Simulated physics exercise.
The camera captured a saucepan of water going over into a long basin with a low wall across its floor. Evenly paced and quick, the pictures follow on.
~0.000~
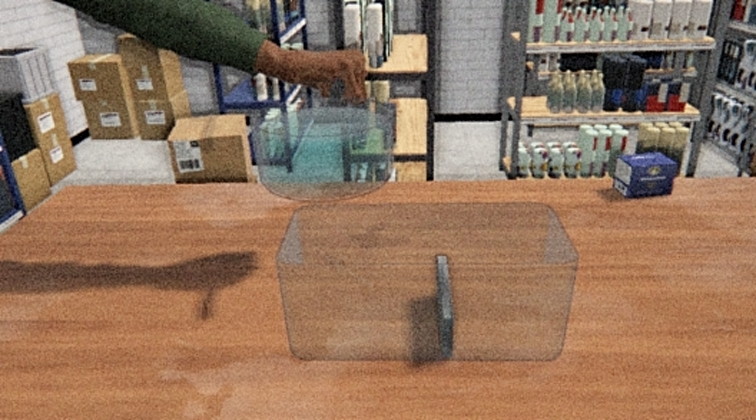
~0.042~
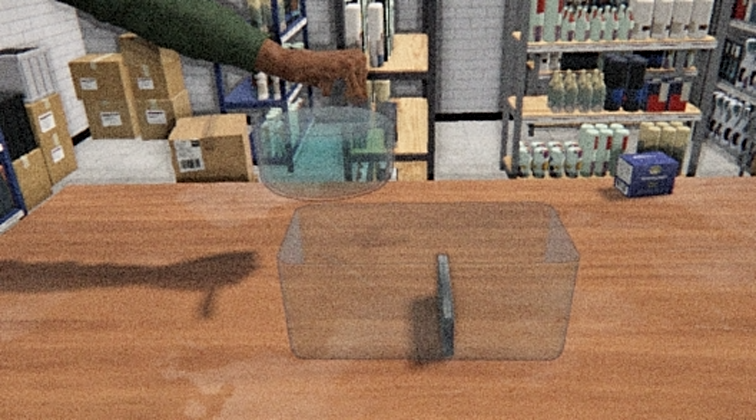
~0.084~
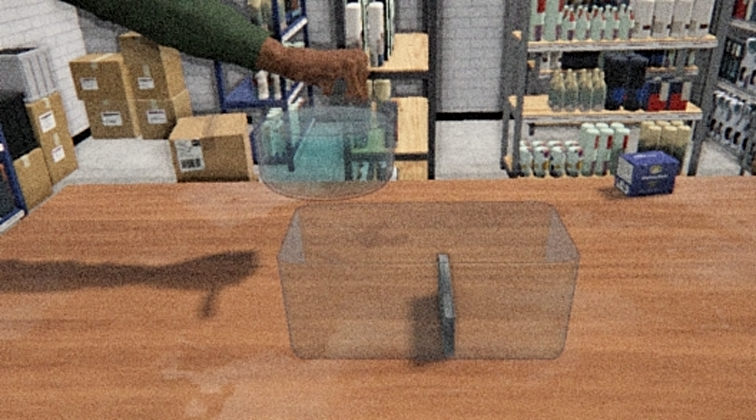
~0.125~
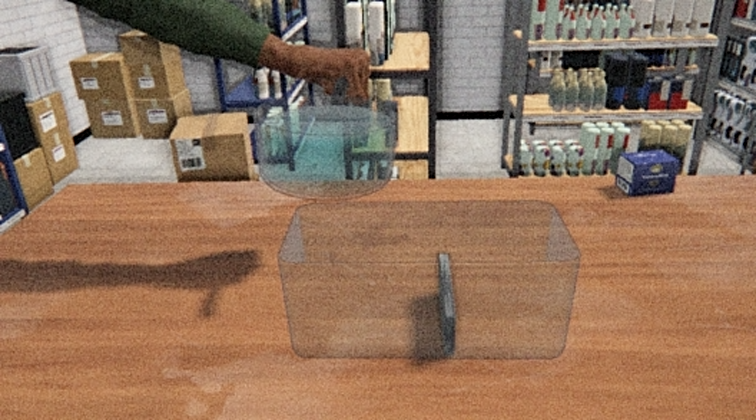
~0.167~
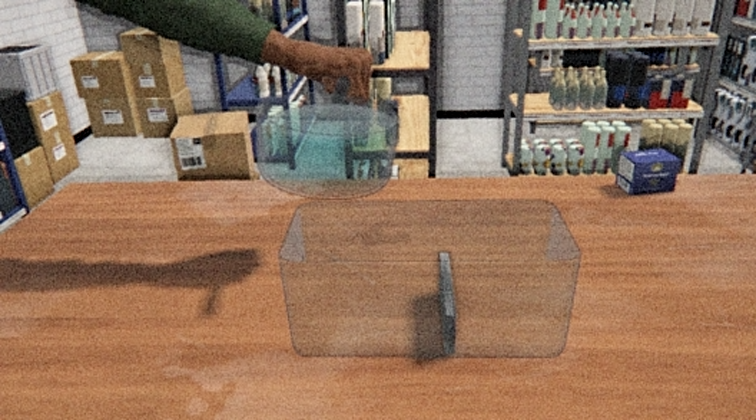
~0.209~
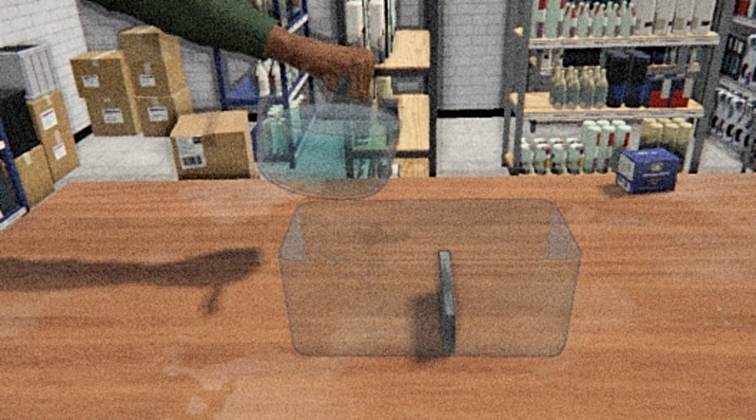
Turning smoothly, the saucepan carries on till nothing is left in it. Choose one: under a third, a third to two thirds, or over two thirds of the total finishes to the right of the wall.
A third to two thirds finishes to the right of the wall.
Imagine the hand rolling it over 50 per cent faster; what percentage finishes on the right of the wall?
Something like 40 percent.
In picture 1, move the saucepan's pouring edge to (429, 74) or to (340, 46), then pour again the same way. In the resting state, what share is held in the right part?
It works out to around 85 % and then around 15 %.
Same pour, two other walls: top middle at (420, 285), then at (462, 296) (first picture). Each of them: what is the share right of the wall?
That'd be about 75 percent for the first and about 30 percent for the other.
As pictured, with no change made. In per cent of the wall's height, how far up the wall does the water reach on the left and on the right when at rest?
On the left it sits near 30, while on the right it sits near 50.
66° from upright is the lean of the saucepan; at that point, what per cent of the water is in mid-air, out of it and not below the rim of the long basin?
Around 30 %.
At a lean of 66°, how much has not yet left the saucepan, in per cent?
It comes to 55 per cent or so.
After 0.57 s the tilt is 66° and 54 per cent is still to pour, 5 is left of the wall and 12 right of it.
After 0.84 s the tilt is 94° and 12 per cent is still to pour, 30 is left of the wall and 53 right of it.
After 1.12 s the tilt is 96° and 2 per cent is still to pour, 44 is left of the wall and 52 right of it.
After 1.42 s the tilt is 96° and 0 per cent is still to pour, 46 is left of the wall and 53 right of it.
In the end 47 per cent lies left of the wall, 53 right of it and 1 outside.
